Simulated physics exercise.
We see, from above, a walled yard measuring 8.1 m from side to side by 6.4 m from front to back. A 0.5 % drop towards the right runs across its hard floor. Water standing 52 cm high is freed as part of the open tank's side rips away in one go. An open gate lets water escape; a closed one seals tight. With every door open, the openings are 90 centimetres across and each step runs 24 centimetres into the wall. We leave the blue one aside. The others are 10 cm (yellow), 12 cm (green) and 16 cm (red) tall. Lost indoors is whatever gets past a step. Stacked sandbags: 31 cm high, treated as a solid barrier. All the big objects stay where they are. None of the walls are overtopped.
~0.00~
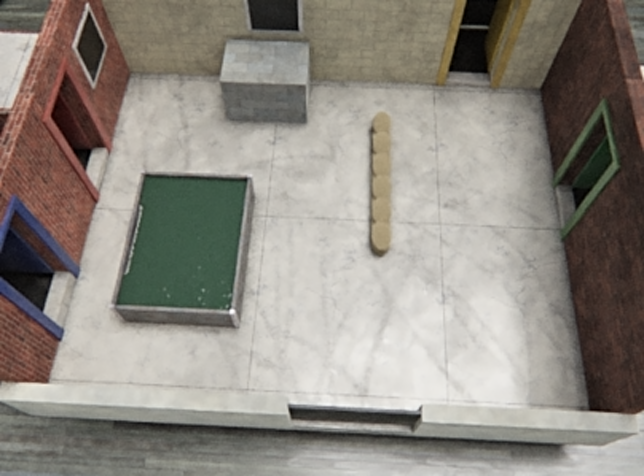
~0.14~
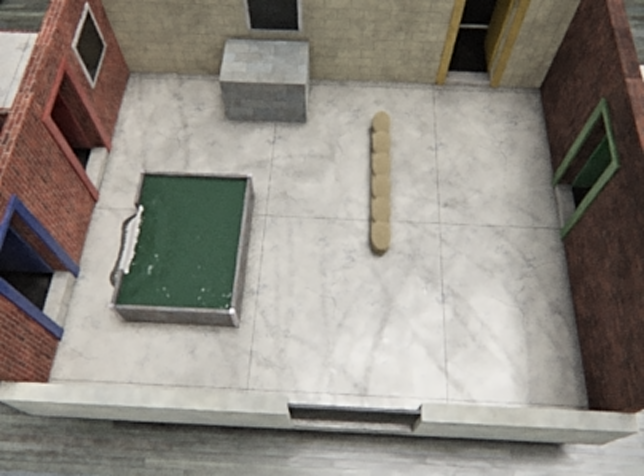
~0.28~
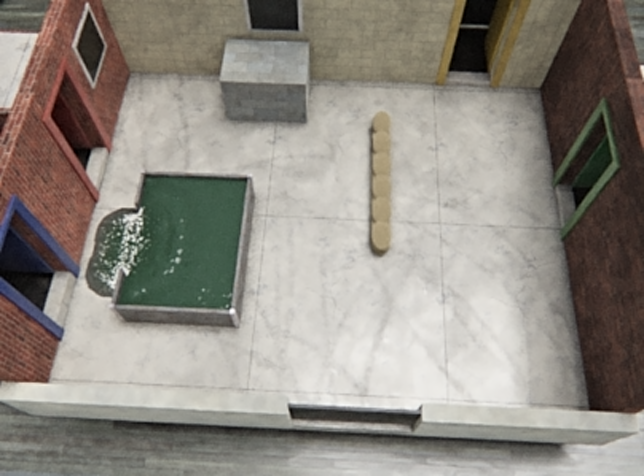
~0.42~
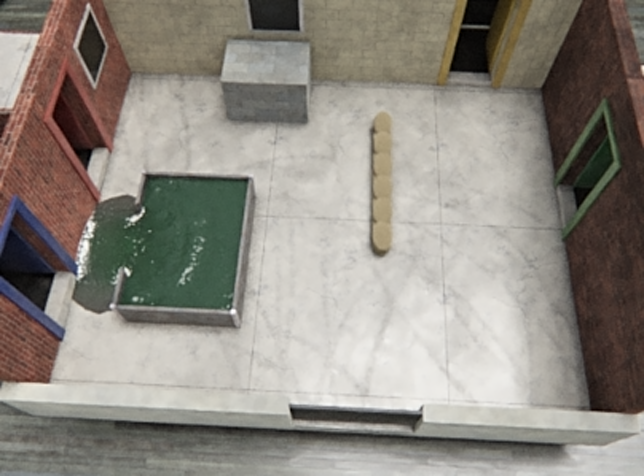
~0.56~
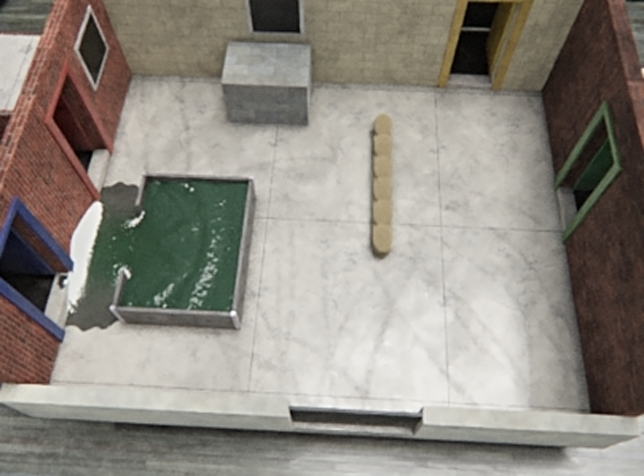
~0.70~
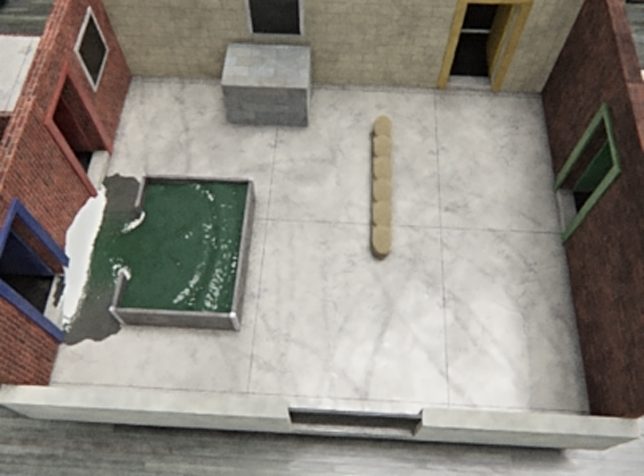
Green water bursts from the left side of an open tank and spreads to the blue door.
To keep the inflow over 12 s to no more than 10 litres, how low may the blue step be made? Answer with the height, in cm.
No lower than about 24 cm.
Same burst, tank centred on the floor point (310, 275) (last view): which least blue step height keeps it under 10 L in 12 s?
That setup calls for roughly 19 cm.
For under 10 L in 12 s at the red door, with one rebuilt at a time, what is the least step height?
Door red, min height approx. 9.5 cm.
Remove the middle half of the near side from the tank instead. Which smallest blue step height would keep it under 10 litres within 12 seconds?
Required height: Approx. 8.0 cm.
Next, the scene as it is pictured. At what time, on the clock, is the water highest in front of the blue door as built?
Around 1.4 seconds.
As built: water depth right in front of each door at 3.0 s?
Door by door in centimetres - yellow 0, blue 16, green 0, red 11.
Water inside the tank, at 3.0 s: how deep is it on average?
I'd put it near 26 cm.
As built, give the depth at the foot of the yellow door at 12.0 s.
Lab note: Depth approx. 6.0 cm.
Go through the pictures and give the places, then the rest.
The first picture shows the open tank at (186, 240) is whole and still, 52 cm deep; the blue door at (43, 278) is dry.
In the second picture, the gap is at (137, 246), the front 0.3 m out at (115, 282); the back of the open tank holds 52 cm.
In the third picture, the gap is at (138, 248), the front 0.7 m out at (91, 278); the back of the open tank holds 52 cm.
In the fourth picture, the gap is at (139, 248), the front 1.0 m out at (74, 291); the back of the open tank holds 52 cm.
In the fifth picture, the front is at (68, 317), 1.1 m from the gap at (139, 250); 1.8 m2 of floor is wet, 50 cm left at the back.
In the sixth picture, the front is at (62, 336), 1.3 m from the gap at (139, 251); 2.0 m2 of floor is wet, 44 cm left at the back; water is at the blue door at (43, 281).
After 1.4 s water covers 10 % of the floor, deepest (42 cm) near (84, 257); 25 cm at the blue door, 1 litre in over its 25 cm step.
After 3.0 s water covers 30 % of the floor, deepest (26 cm) near (49, 386); 16 cm at the blue door, 7 litres in over its 25 cm step.
After 12.0 s water covers 90 % of the floor, deepest (9 cm) near (525, 102); 5 cm at the blue door, 8 litres in over its 25 cm step.
At the blue door as built, the water arrived by 0.6 s and peaked near 25 cm at 1.4 s.
Run again over the same 12 s with other heights there, 22 litres in over 20 cm, 4 litres over 27 cm. The limit of 10 litres is kept from about 24 cm up.
